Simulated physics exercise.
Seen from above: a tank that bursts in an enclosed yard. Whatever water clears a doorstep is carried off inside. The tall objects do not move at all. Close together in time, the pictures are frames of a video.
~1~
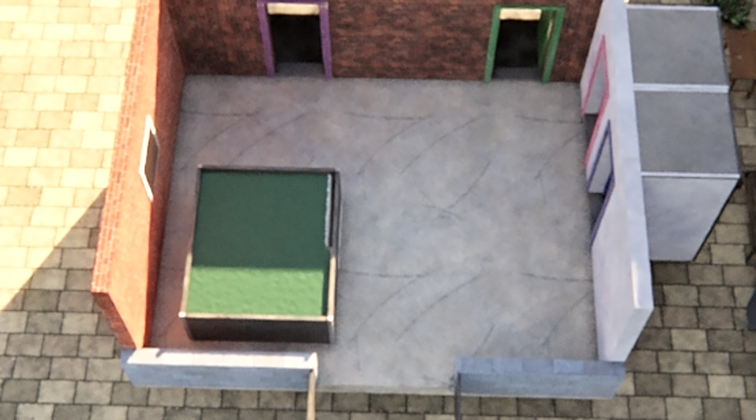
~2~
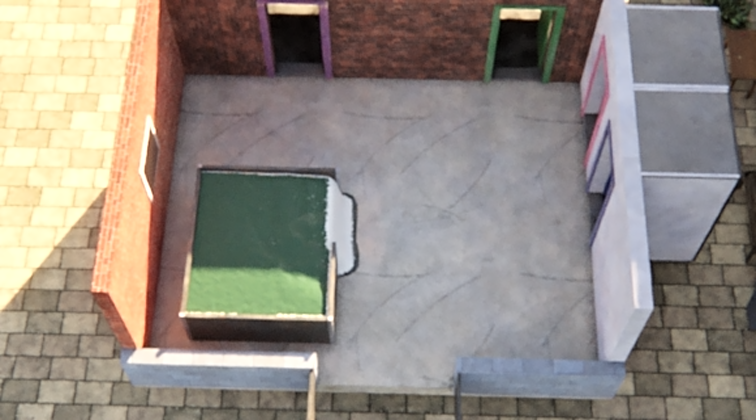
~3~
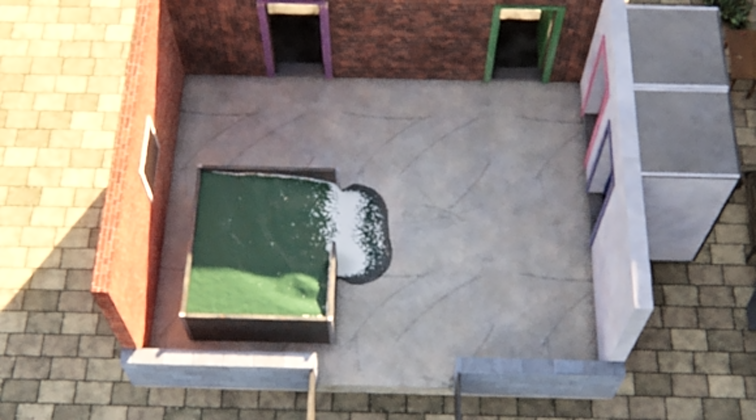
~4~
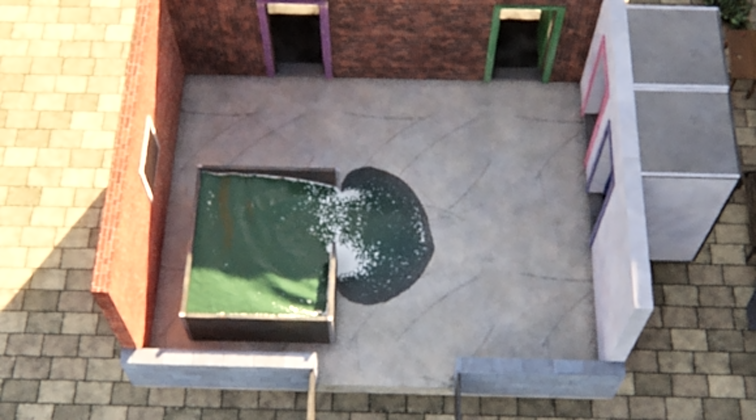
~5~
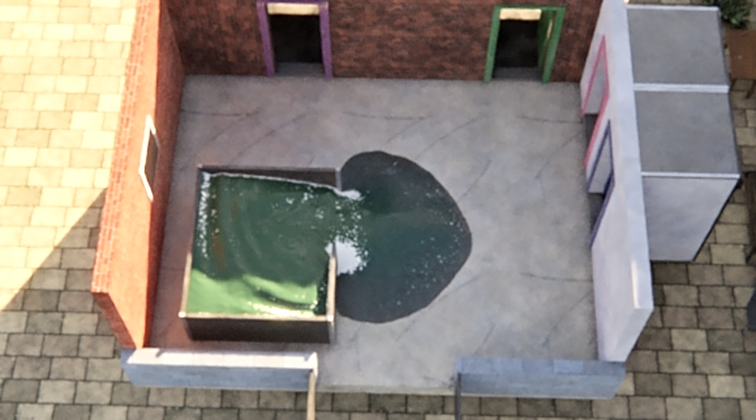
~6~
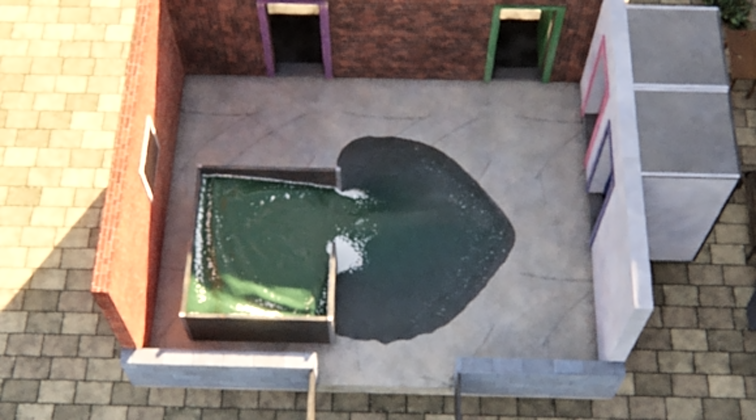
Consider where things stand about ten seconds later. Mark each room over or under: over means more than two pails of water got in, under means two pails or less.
Purple door: Under, green door: Over, blue door: Over, pink door: Over.
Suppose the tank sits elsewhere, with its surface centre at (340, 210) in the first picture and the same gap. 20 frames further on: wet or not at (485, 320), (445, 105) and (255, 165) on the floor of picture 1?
Going through them in turn: Waterlogged, waterlogged and still bare.
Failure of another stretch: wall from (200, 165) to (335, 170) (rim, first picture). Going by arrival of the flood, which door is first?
I'd go with the purple-painted one.
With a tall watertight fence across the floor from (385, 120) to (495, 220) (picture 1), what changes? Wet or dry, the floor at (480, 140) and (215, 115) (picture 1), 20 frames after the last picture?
Taking the points in order, the first is high and dry and the second is inundated.
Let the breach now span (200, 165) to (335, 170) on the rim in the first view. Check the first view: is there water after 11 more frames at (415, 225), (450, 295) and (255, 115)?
The first spot is spared, the second spared and the third soaked.
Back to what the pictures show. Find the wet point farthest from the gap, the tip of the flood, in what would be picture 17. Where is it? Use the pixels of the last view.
Somewhere near (573, 84).
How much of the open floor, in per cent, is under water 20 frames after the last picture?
That's roughly 60 per cent.
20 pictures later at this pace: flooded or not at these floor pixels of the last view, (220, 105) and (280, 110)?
Not wet, not wet.
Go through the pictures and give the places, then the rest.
The water tank at (263, 242) is whole and still, in the first picture.
The front is at (346, 271), out from the gap at (336, 225), in the second picture.
The front is at (383, 265), out from the gap at (336, 226), in the third picture.
Water pours out at (336, 227) and has run to (428, 253), in the fourth picture.
The front is at (465, 250), out from the gap at (336, 227), in the fifth picture.
The front is at (508, 228), out from the gap at (336, 226), in the sixth picture.
A moment on, water covers 50 % of the floor; the purple door not reached, the green door not reached, the blue door over two buckets in, the pink door wet at the sill, nothing in.
Next, water covers 55 % of the floor; the purple door not reached, the green door under two buckets in, the blue door far over two buckets in, the pink door over two buckets in.
Then, water covers 60 % of the floor; the purple door not reached, the green door far over two buckets in, the blue door far over two buckets in, the pink door far over two buckets in.
Later, water covers 80 % of the floor; the purple door wet at the sill, nothing in, the green door far over two buckets in, the blue door far over two buckets in, the pink door far over two buckets in.
In the end, water covers 100 % of the floor; the purple door wet at the sill, nothing in, the green door far over two buckets in, the blue door far over two buckets in, the pink door far over two buckets in.
